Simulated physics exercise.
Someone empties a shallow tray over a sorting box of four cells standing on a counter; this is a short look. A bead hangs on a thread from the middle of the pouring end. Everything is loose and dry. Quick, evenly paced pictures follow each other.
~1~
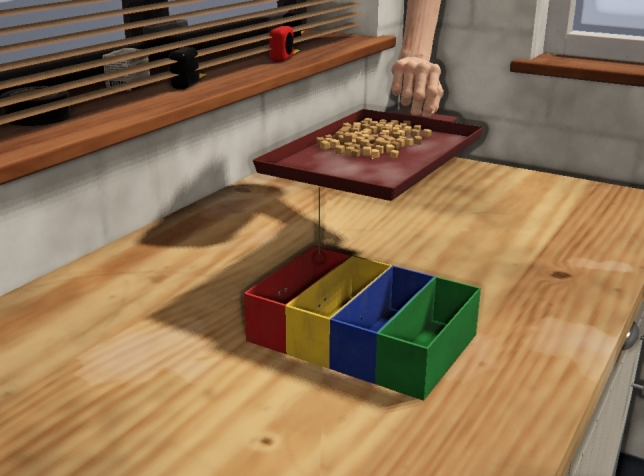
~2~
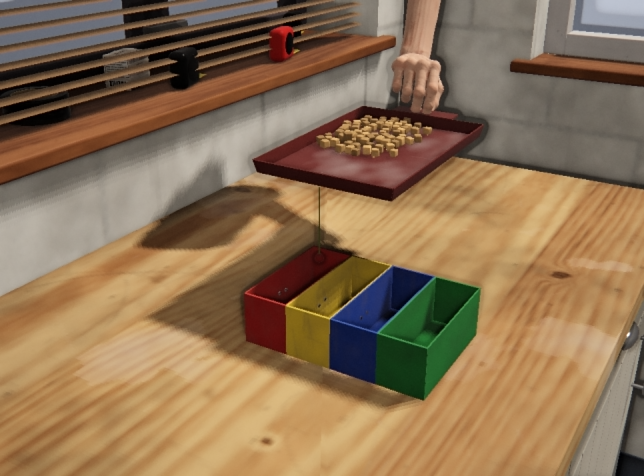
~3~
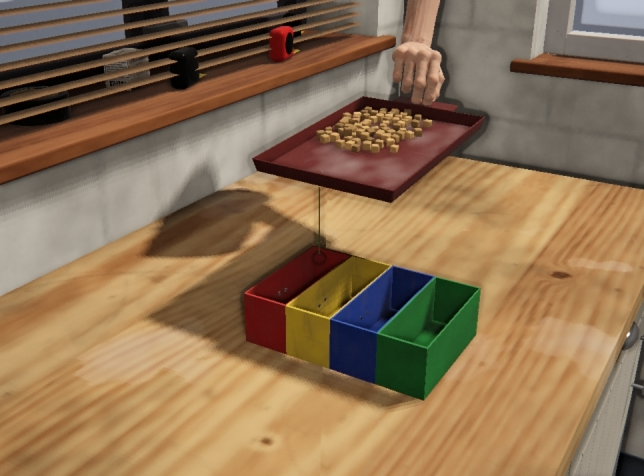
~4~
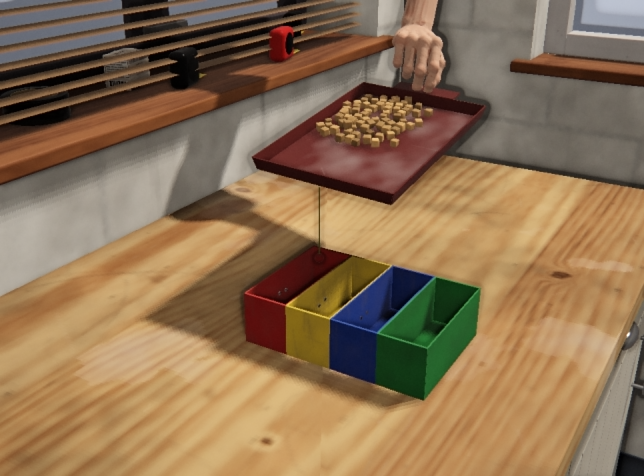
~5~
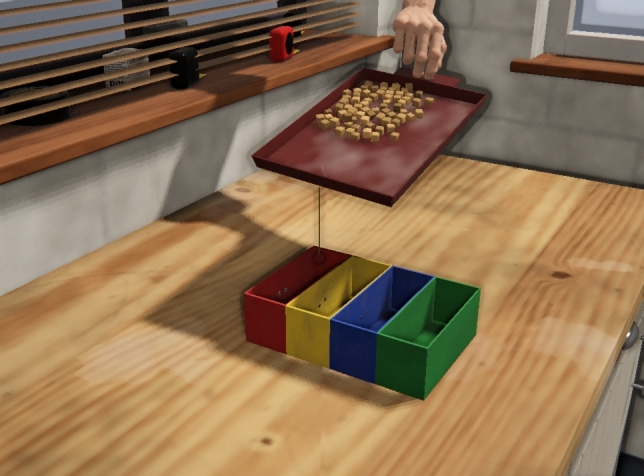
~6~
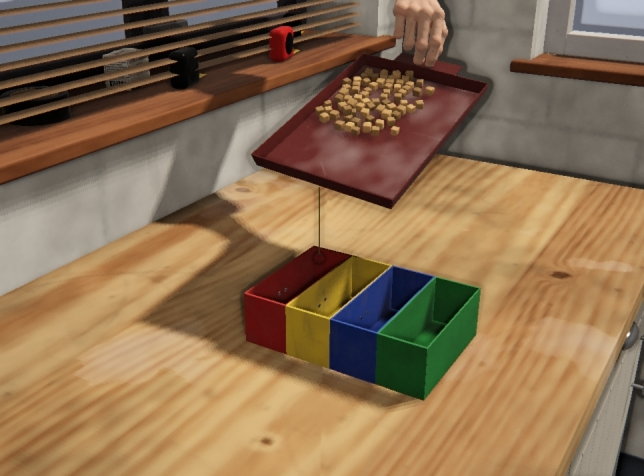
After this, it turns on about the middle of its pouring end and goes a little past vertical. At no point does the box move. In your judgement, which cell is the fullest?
In my judgement the blue cell is fullest.
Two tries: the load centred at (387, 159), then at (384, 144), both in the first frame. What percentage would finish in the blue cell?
You'd get near 50 percent first and near 50 percent after that.
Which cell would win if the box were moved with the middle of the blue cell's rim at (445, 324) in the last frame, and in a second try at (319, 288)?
Red first, the cell in green second.
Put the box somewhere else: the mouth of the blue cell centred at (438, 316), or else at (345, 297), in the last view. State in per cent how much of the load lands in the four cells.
Around 90 percent the first time, around 100 percent the second.
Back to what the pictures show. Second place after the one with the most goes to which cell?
Second place: The yellow cell.
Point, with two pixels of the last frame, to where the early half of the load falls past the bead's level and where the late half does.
First half (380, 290); second half (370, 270).
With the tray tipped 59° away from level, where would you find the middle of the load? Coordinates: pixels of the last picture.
At about (369, 180).
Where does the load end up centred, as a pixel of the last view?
(367, 341).
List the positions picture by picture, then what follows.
In the first frame, corners of the pouring end (257, 159) and (392, 186), level; middle of the load (375, 139), small wooden cubes; bead on its thread (319, 258); red cell (266, 319); yellow cell (308, 332); blue cell (353, 346); green cell (401, 362).
In the second frame, corners of the pouring end (257, 159) and (392, 187), level; middle of the load (375, 137).
In the third frame, corners of the pouring end (257, 158) and (392, 189), tipped barely, lowest at the right corner; middle of the load (375, 130).
In the fourth frame, corners of the pouring end (256, 156) and (392, 192), tipped a little, lowest at the right corner; middle of the load (375, 121).
In the fifth frame, corners of the pouring end (256, 155) and (391, 194), tipped a little, lowest at the right corner; middle of the load (375, 112).
In the sixth frame, corners of the pouring end (256, 153) and (391, 197), tipped clearly, lowest at the right corner; middle of the load (376, 103); red cell (266, 319); yellow cell (308, 332); blue cell (353, 346); green cell (401, 362).
Just after the last frame, tray tipped steeply; almost all on the tray; about a tenth falling or outside the box.
A moment on, tray tipped right over; roughly a third on the tray; roughly a third in the blue cell; about a tenth in the yellow cell; about a tenth in the green cell; just a few in the red cell; just a few falling or outside the box.
Further on, tray tipped past a quarter turn; roughly two thirds in the blue cell; roughly a third in the yellow cell; about a tenth in the green cell; just a few in the red cell; just a few falling or outside the box.
When it is over, tray tipped past a quarter turn; roughly two thirds in the blue cell; roughly a third in the yellow cell; about a tenth in the green cell; just a few in the red cell; just a few outside the box.
